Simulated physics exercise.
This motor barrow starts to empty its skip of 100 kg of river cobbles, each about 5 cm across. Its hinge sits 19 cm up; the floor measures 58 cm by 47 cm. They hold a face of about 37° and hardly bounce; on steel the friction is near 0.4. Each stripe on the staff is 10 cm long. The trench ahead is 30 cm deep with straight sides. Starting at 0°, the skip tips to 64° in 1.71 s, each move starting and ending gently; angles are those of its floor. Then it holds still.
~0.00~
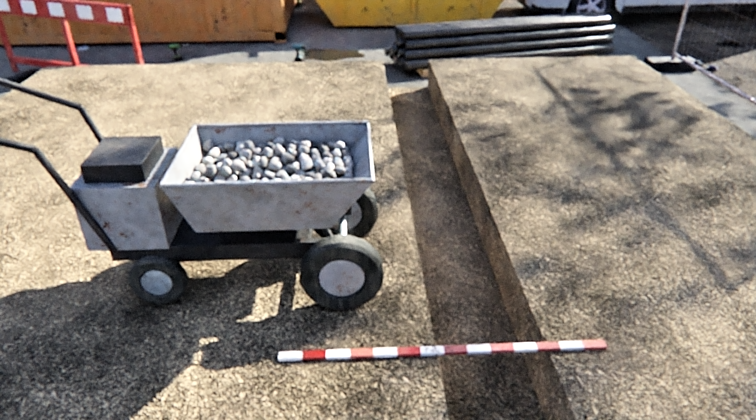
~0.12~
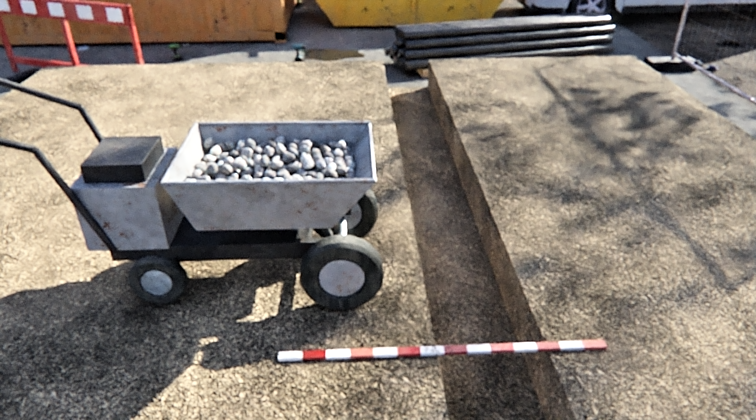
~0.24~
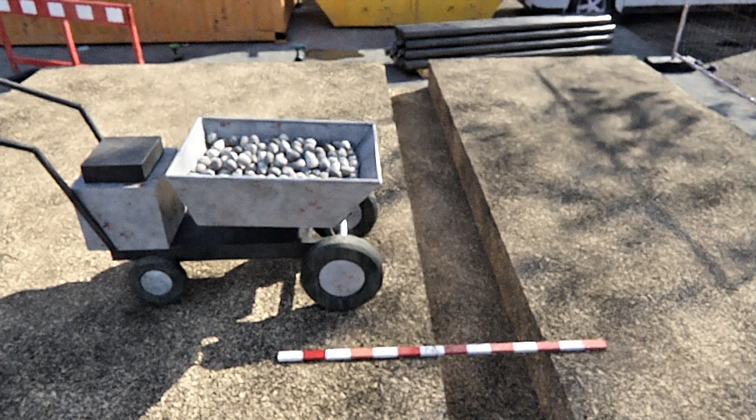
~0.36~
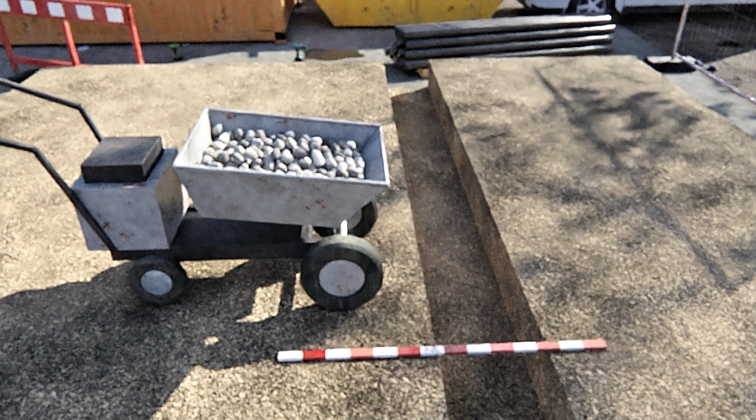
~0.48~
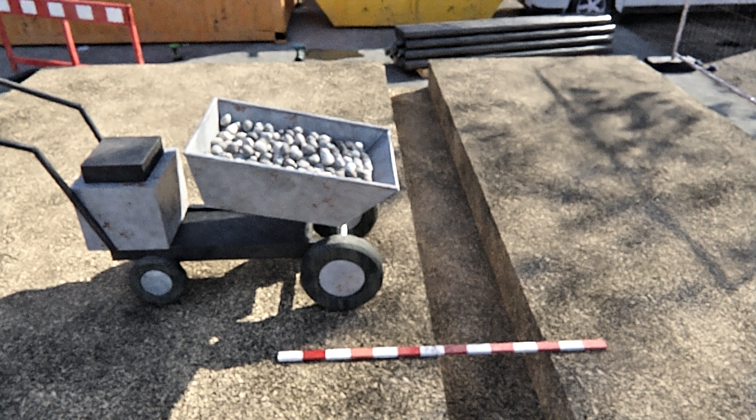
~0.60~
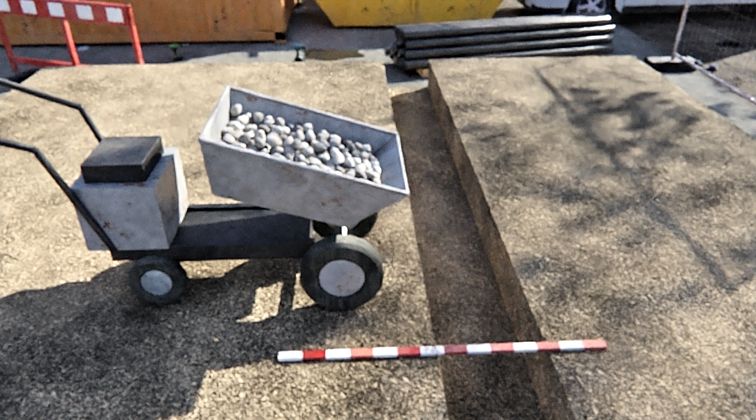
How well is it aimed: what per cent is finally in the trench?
Close to 87 in a hundred.
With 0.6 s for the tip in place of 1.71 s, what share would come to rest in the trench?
Then about 70 per cent.
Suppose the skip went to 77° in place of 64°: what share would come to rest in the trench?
It would be near 100 per cent.
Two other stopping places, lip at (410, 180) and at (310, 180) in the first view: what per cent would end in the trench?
About 65 and 65 per cent.
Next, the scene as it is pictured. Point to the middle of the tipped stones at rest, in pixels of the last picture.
Around (470, 301).
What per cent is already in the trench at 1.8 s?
About 30 per cent by then.
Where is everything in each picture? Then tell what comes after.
Lip at (373, 181), floor tilted 0°, highest stones at (270, 154), in the first frame.
The skip is at 1°, its lip at (375, 181); the top of the load is at (272, 153); the stones move at 0.1 m/s on average, in the second frame.
Lip at (380, 183), floor tilted 3°, highest stones at (268, 150); the stones move at 0.2 m/s on average, in the third frame.
The skip is at 7°, its lip at (388, 185); the top of the load is at (237, 144); the stones move at 0.3 m/s on average, in the fourth frame.
Lip at (398, 189), floor tilted 12°, highest stones at (243, 137); the stones move at 0.4 m/s on average, in the fifth frame.
The skip is at 18°, its lip at (408, 195); the top of the load is at (242, 125); the stones move at 0.4 m/s on average, in the sixth frame.
After 1.3 s the floor is at 54°; 100 % in the skip; the foremost stones are at (439, 207).
After 1.8 s the floor is at 64°; 70 % in the skip, 30 % in the trench; the foremost stones are at (507, 306).
After 2.2 s the floor is at 64°; 44 % in the skip, 56 % in the trench; the foremost stones are at (504, 289).
After 4.1 s the floor is at 64°; 13 % in the skip, 87 % in the trench; the foremost stones are at (505, 288).
